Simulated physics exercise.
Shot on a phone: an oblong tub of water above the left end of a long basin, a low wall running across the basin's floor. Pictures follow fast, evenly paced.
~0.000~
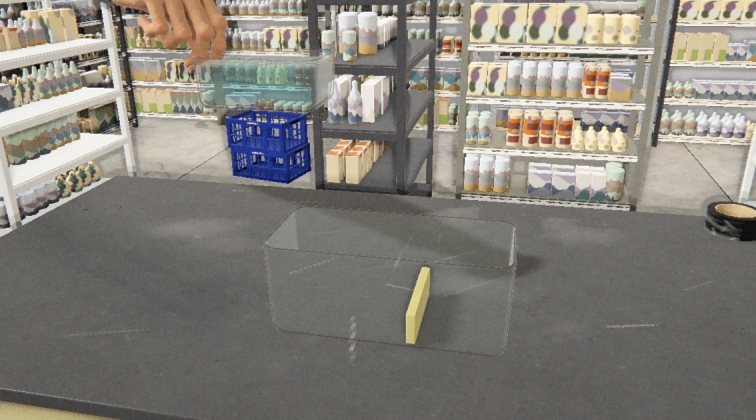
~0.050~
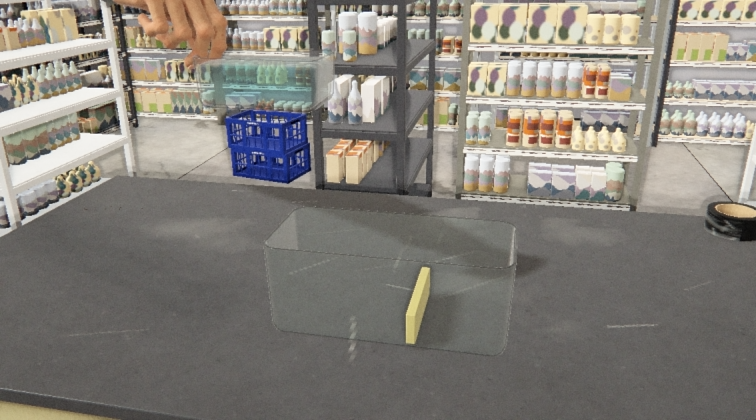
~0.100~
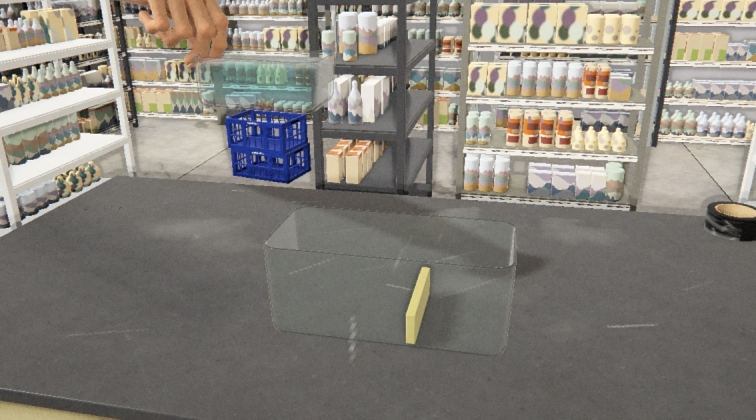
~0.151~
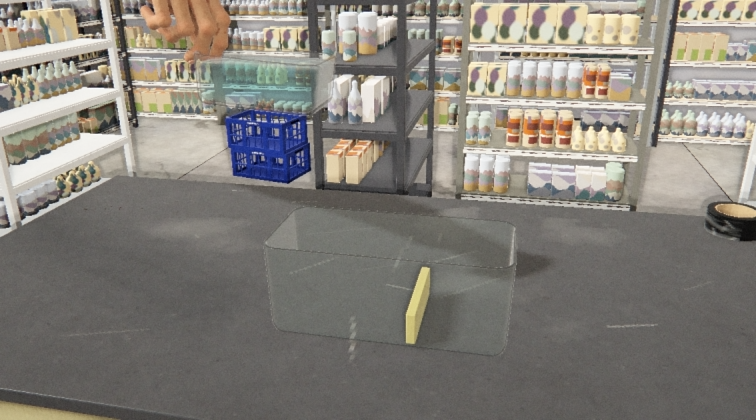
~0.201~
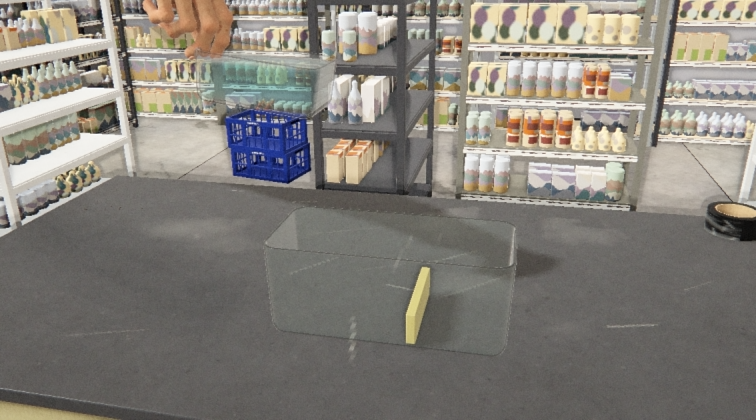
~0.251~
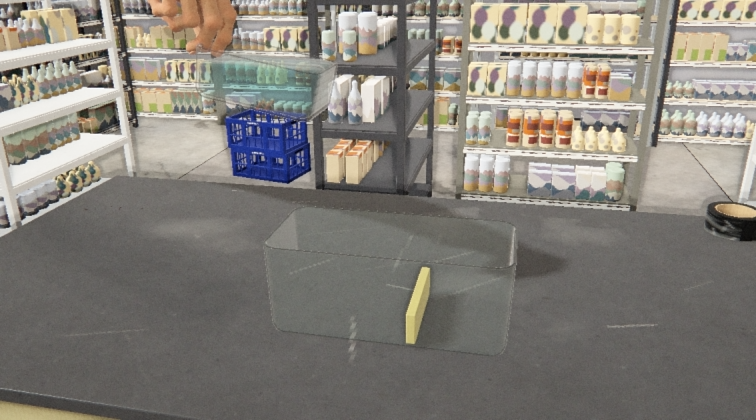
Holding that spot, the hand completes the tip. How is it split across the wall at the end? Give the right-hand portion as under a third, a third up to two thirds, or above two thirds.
The right-hand portion is under a third.
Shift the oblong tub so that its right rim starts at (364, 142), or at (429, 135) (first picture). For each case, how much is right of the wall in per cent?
Start one gives close to 40 percent, start two close to 70 percent.
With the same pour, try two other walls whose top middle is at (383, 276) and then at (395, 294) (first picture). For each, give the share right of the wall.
Note: Roughly 60 % in case one, 55 % in case two.
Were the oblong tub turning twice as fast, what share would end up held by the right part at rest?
Somewhere near 10 percent.
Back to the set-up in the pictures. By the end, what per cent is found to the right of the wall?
Some 10 per cent.
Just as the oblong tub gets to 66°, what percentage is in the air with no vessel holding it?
Something like 50 per cent of it.
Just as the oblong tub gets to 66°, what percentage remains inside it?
30 %.
A moment on, the oblong tub is tipped part way and 30 per cent is still to pour, 19 is left of the wall and 0 right of it.
Next, the oblong tub is tipped right over and 5 per cent is still to pour, 72 is left of the wall and 9 right of it.
Then the oblong tub is tipped right over and 0 per cent is still to pour, 81 is left of the wall and 11 right of it.
Later the oblong tub is tipped right over and 0 per cent is still to pour, 80 is left of the wall and 12 right of it.
At rest 80 per cent lies left of the wall, 12 right of it and 8 outside.
